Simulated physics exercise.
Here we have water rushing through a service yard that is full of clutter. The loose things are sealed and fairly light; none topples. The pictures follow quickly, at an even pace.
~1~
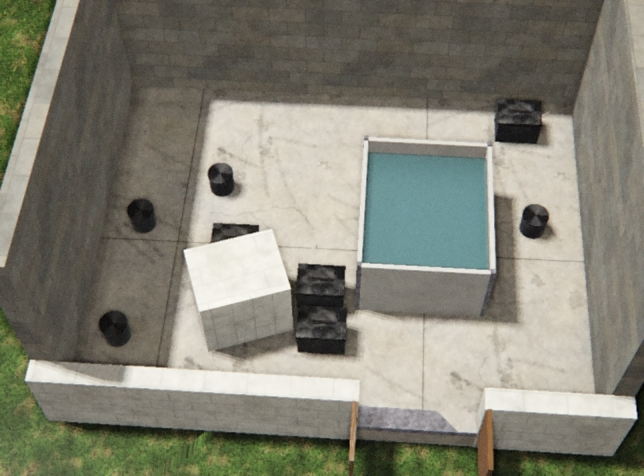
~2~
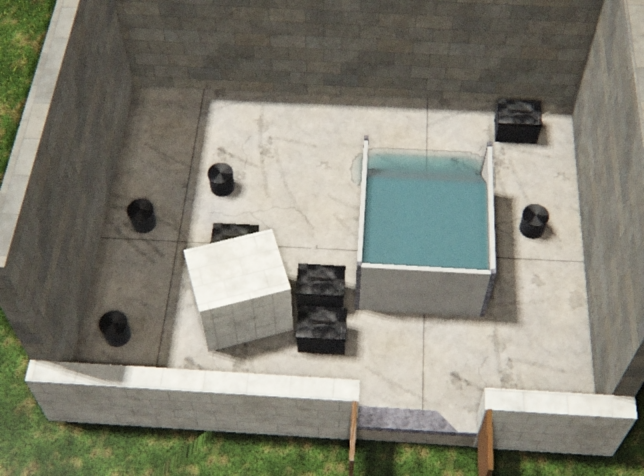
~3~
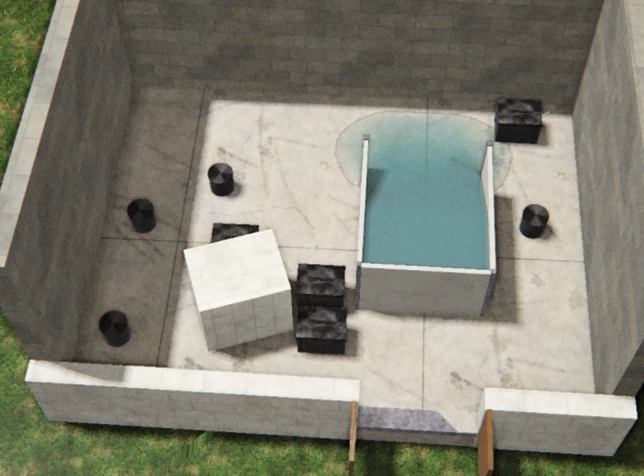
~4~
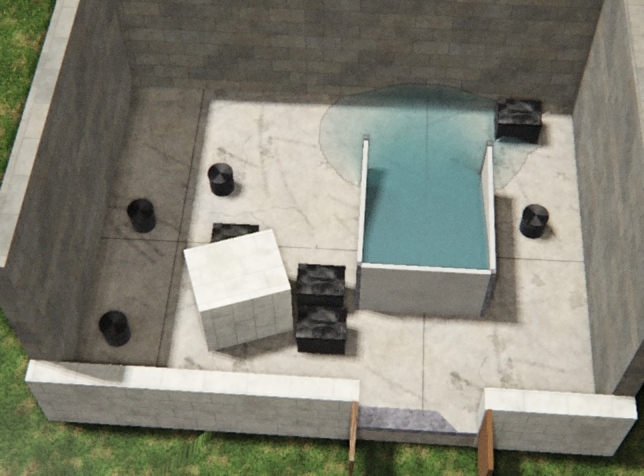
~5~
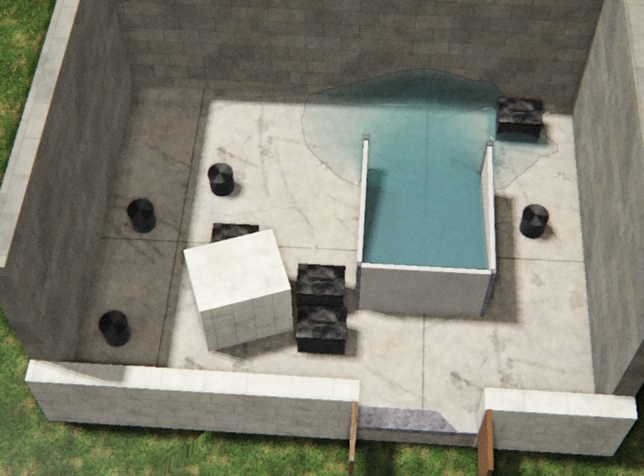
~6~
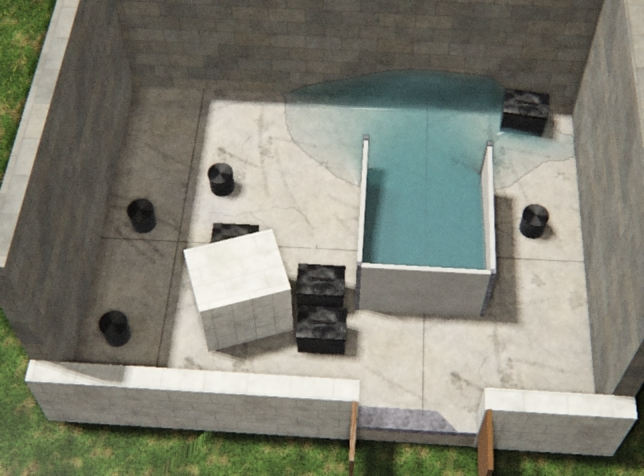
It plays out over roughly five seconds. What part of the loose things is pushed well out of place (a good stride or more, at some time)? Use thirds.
It is one to two thirds.
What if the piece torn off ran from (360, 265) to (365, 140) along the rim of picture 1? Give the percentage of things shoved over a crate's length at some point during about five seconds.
Close to 80 %.
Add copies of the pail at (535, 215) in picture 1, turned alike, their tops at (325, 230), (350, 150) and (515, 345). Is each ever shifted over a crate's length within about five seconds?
One after the other: Under that, moved that far, shifted that much.
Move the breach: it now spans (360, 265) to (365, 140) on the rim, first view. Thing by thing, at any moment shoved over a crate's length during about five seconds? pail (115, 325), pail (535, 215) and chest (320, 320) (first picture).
One after the other: Yes, under that, that far or more.
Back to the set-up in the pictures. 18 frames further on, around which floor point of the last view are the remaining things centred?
Around (289, 339).
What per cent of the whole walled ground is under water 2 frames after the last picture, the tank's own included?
I make it 30 per cent.
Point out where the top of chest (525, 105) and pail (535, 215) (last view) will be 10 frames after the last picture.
Close to (533, 176) and (501, 257).
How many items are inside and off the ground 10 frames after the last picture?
2 of them.
A moment on, 1 of 8 are well off their spots; 1 afloat.
Next, 2 of 8 are well off their spots; 2 afloat.
Later, 5 of 8 are well off their spots; 4 afloat.
In the end, 5 of 8 are well off their spots, and 5 have been at some point; 5 afloat.
